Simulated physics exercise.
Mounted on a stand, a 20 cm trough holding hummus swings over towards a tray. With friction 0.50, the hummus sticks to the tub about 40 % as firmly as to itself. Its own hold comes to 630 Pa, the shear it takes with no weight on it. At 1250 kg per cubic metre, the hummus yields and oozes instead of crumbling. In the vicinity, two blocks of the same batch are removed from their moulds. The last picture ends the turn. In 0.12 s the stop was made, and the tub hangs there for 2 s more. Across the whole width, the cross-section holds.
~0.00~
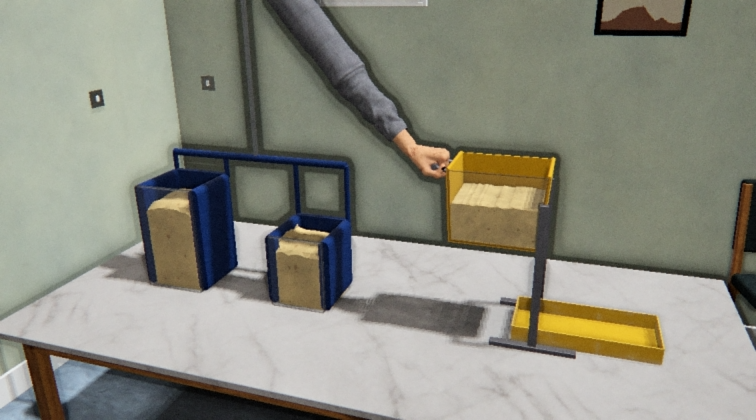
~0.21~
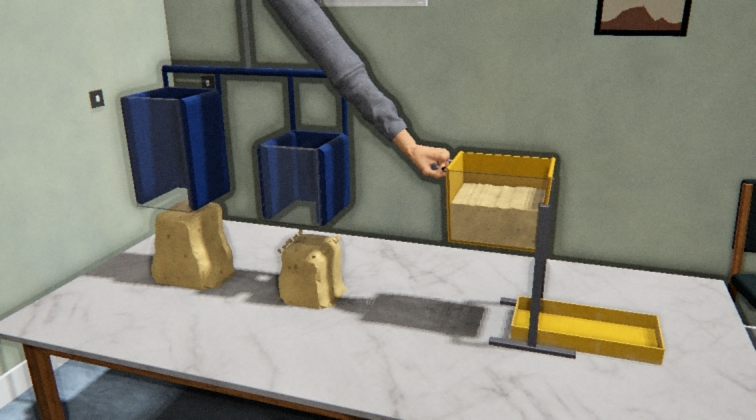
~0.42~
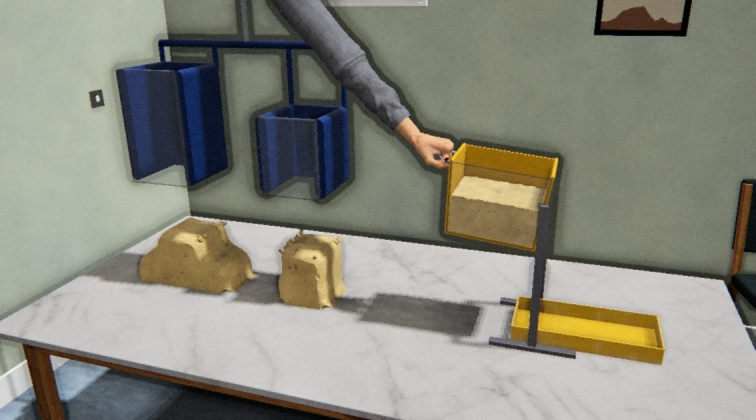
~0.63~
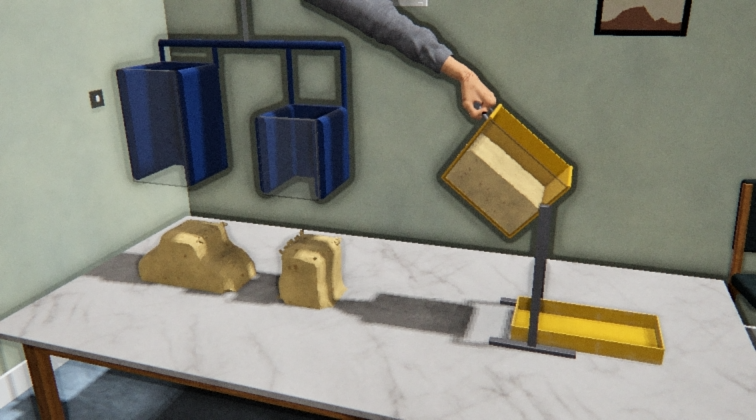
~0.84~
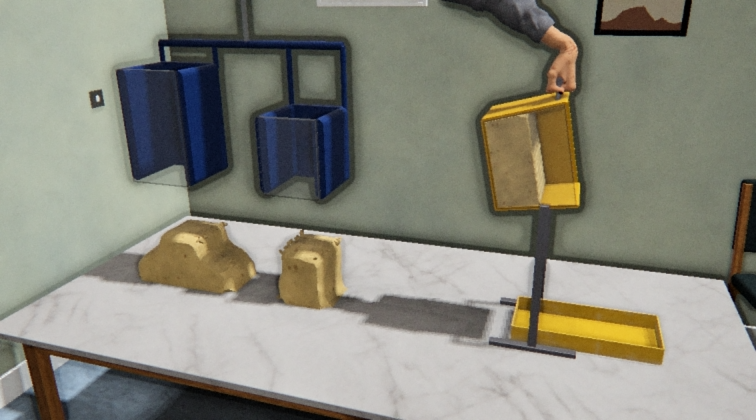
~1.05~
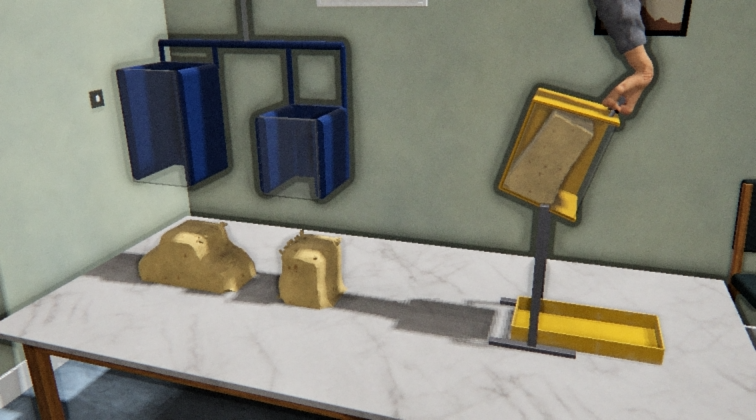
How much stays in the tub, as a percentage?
0 %.
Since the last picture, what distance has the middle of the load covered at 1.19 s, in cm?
Some 10 cm.
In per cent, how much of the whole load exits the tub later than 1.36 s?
I reckon it's around 5 in a hundred.
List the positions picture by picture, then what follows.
Handle-side rim at (449, 170), tilt 0 degrees; highest point of the hummus at (527, 209); test blocks 30 cm, 19 cm high (left to right), in the first picture.
Handle-side rim at (449, 170), tilt 0 degrees; highest point of the hummus at (527, 209); test blocks 26 cm, 19 cm high (left to right), in the second picture.
Handle-side rim at (453, 161), tilt 6 degrees; highest point of the hummus at (456, 195); test blocks 19 cm, 19 cm high (left to right), in the third picture.
Handle-side rim at (492, 120), tilt 39 degrees; highest point of the hummus at (473, 150); test blocks 19 cm, 19 cm high (left to right), in the fourth picture.
Handle-side rim at (566, 106), tilt 78 degrees; highest point of the hummus at (523, 117); test blocks 19 cm, 19 cm high (left to right), in the fifth picture.
Handle-side rim at (617, 127), tilt 107 degrees; highest point of the hummus at (558, 116); test blocks 19 cm, 19 cm high (left to right), in the sixth picture.
By 1.19 s, the tub is at 107 degrees and holds 69 %.
By 1.36 s, the tub is at 107 degrees and holds 5 %.
By 1.53 s, the tub is at 107 degrees and holds 0 %.
By 1.70 s, the tub is at 107 degrees and holds 0 %.
By 3.05 s, at the end, the tub is at 107 degrees and holds 0 %.
